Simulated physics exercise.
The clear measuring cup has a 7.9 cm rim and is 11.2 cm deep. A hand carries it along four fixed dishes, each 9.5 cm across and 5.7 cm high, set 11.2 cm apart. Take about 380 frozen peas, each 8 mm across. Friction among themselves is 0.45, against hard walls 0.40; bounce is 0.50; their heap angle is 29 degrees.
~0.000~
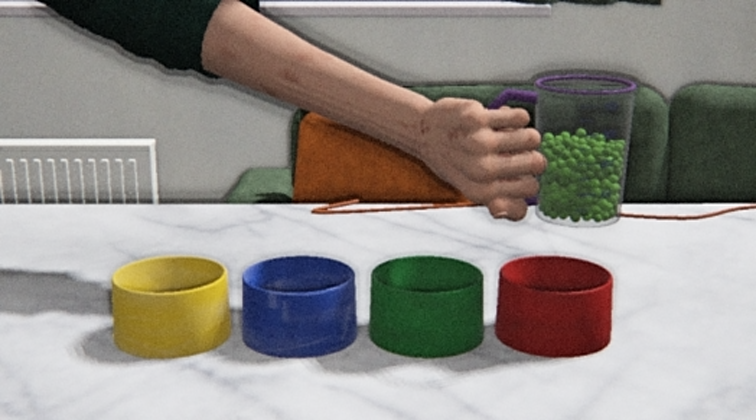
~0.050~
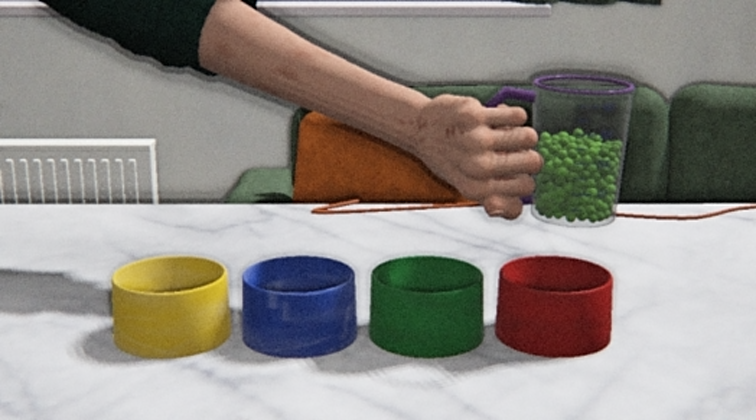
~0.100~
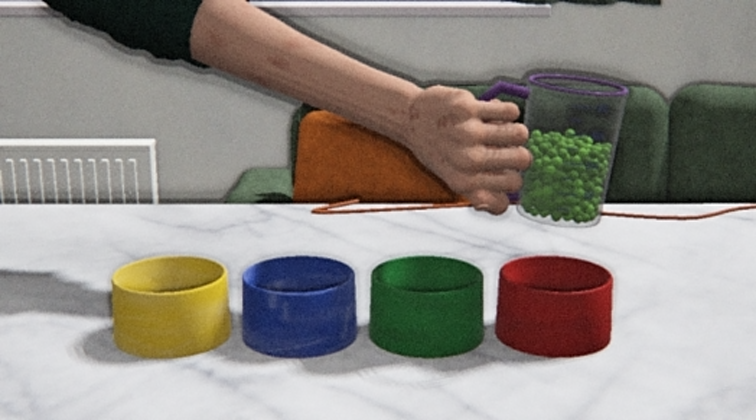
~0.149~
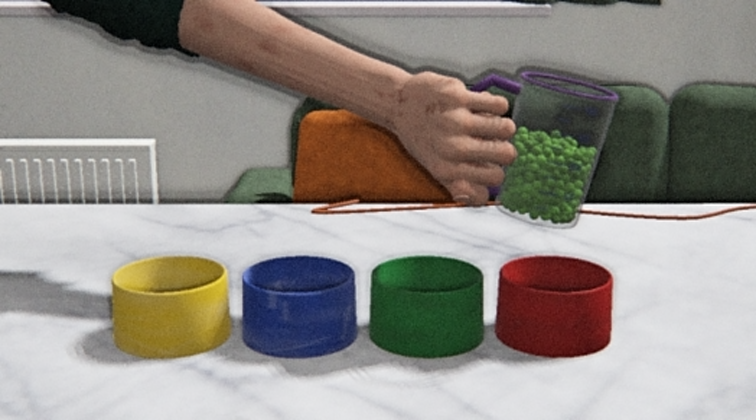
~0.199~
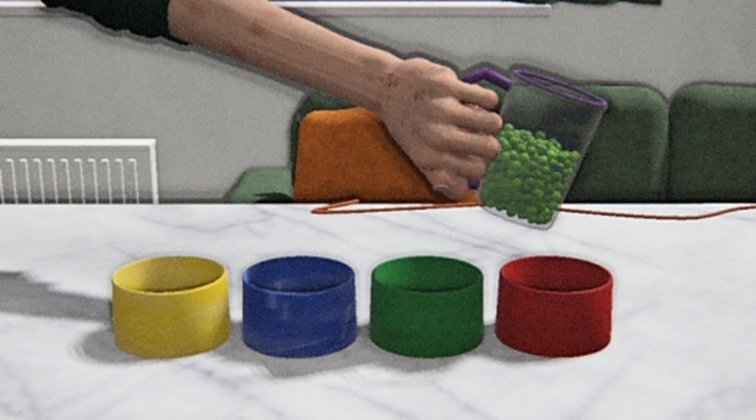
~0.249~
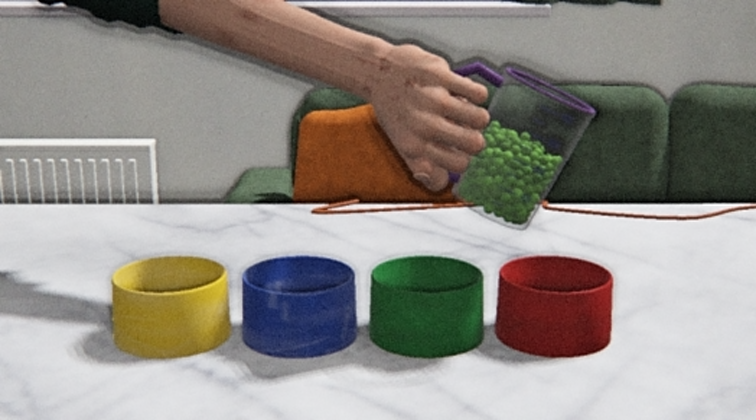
A hand held a clear, purple-rimmed measuring cup of green peas behind four colored dishes on a marble table, then moved it a little to the left while tilting it toward the right.
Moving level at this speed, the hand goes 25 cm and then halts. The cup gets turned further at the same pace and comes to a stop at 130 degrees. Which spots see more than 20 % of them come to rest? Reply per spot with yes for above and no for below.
Red: No, below. Blue: Yes, above. Green: No, below. Yellow: No, below. Counter: Yes, above.
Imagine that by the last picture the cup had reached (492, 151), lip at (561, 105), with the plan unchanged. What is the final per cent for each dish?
Per cent kept: Red 0, blue 40, green 20, yellow 0.
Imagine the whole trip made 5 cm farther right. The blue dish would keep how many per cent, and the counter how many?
Blue: 0; counter: 0.
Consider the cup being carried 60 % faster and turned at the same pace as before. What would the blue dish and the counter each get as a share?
Blue: 40; counter: 40.
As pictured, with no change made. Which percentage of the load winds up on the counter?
The share comes to some 35 percent.
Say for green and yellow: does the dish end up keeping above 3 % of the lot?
With green that holds, while with yellow that fails.
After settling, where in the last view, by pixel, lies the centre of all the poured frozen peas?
Estimated resting centre: Around (331, 325).
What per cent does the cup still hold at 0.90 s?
95 %.
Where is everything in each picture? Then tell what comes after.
In the first frame, cup at (581, 151), tilt 0 degrees, lip at (633, 85), moved 0.0 cm; middle of the pieces at (581, 174); red dish at (556, 274); green dish at (427, 274); blue dish at (299, 275); yellow dish at (170, 275).
In the second frame, cup at (578, 151), tilt 1 degrees, lip at (631, 86), moved 0.3 cm; middle of the pieces at (578, 174).
In the third frame, cup at (568, 151), tilt 5 degrees, lip at (625, 90), moved 1.2 cm; middle of the pieces at (566, 174).
In the fourth frame, cup at (552, 151), tilt 12 degrees, lip at (615, 96), moved 2.5 cm; middle of the pieces at (548, 174).
In the fifth frame, cup at (536, 151), tilt 18 degrees, lip at (604, 103), moved 3.8 cm; middle of the pieces at (529, 173).
In the sixth frame, cup at (519, 151), tilt 25 degrees, lip at (592, 111), moved 5.2 cm; middle of the pieces at (510, 173); red dish at (556, 274); green dish at (427, 274); blue dish at (299, 275); yellow dish at (170, 275). Its pace works out near 130 degrees a second; the hand travels 28 cm a second.
After 0.64 s, tilt 76 degrees; cup holds 100 %.
After 0.90 s, tilt 110 degrees; cup holds 95 %.
Then, at 1.26 s, tilt 130 degrees; cup holds 10 %, blue 55 %, green 10 %.
At rest (2.2 s), red 0 %, blue 55 %, green 10 %, yellow 0 %, counter 35 %.
